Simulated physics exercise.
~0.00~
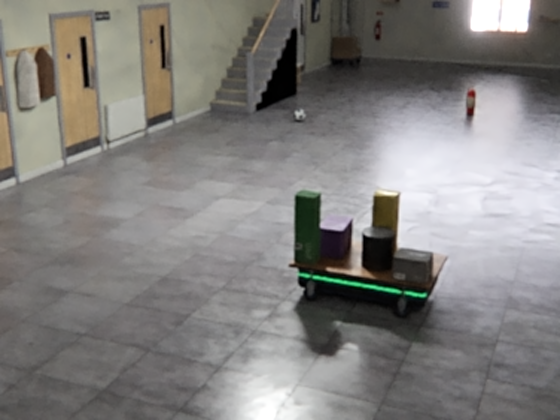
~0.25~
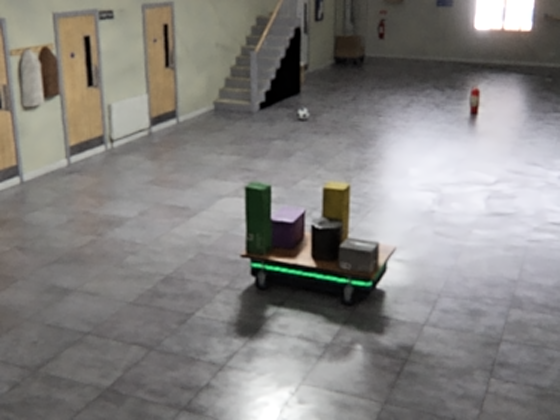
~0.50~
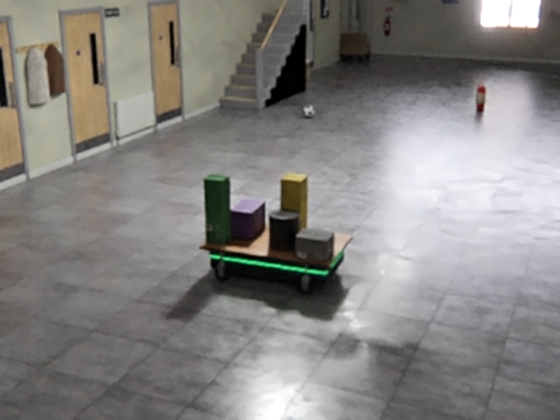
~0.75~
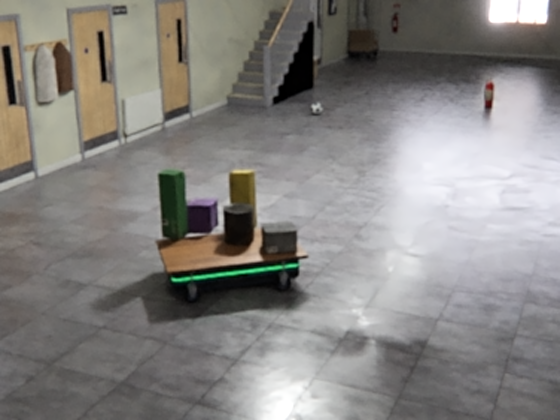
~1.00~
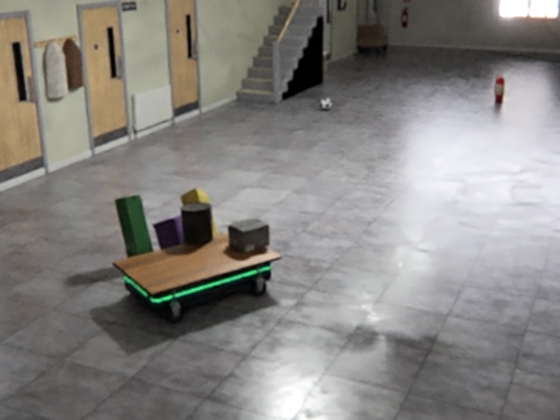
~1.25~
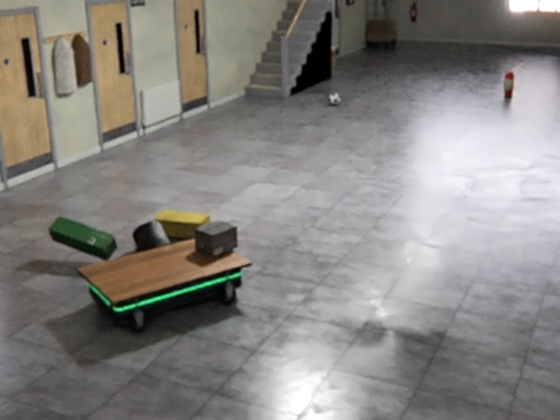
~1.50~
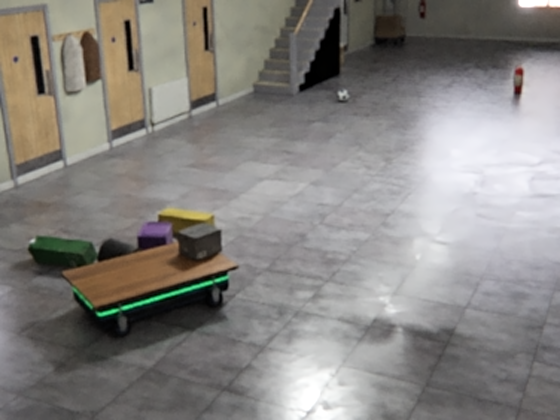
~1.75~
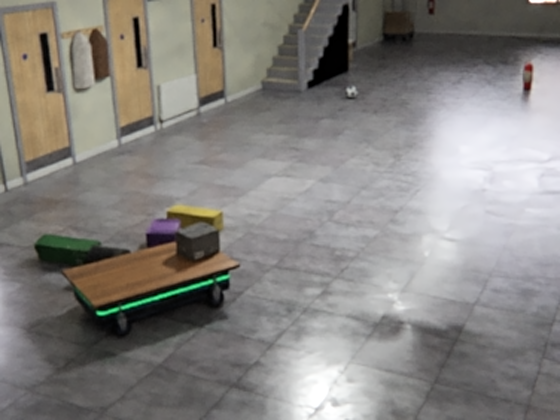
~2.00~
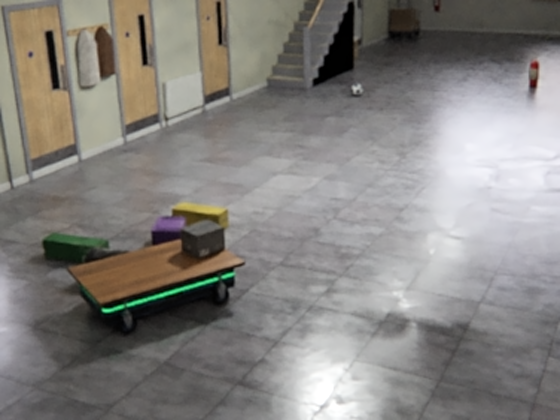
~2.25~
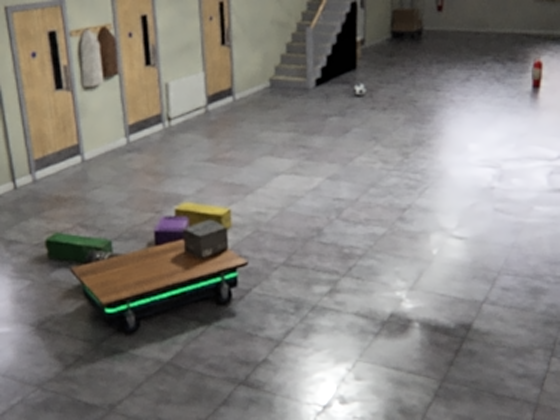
At first, a low cart with a glowing green strip rolls leftward across a tiled hall, carrying a tall green box, a tall yellow box, a purple tote, a black pail and a grey box. As the cart swings round, the load shifts toward the back of its wooden deck. The green and yellow boxes lean and topple off the far side, and the purple tote and black pail leave the deck too. The cart slows and stops near the left. It ends still, with only the grey box aboard and the rest lying on the floor behind it.
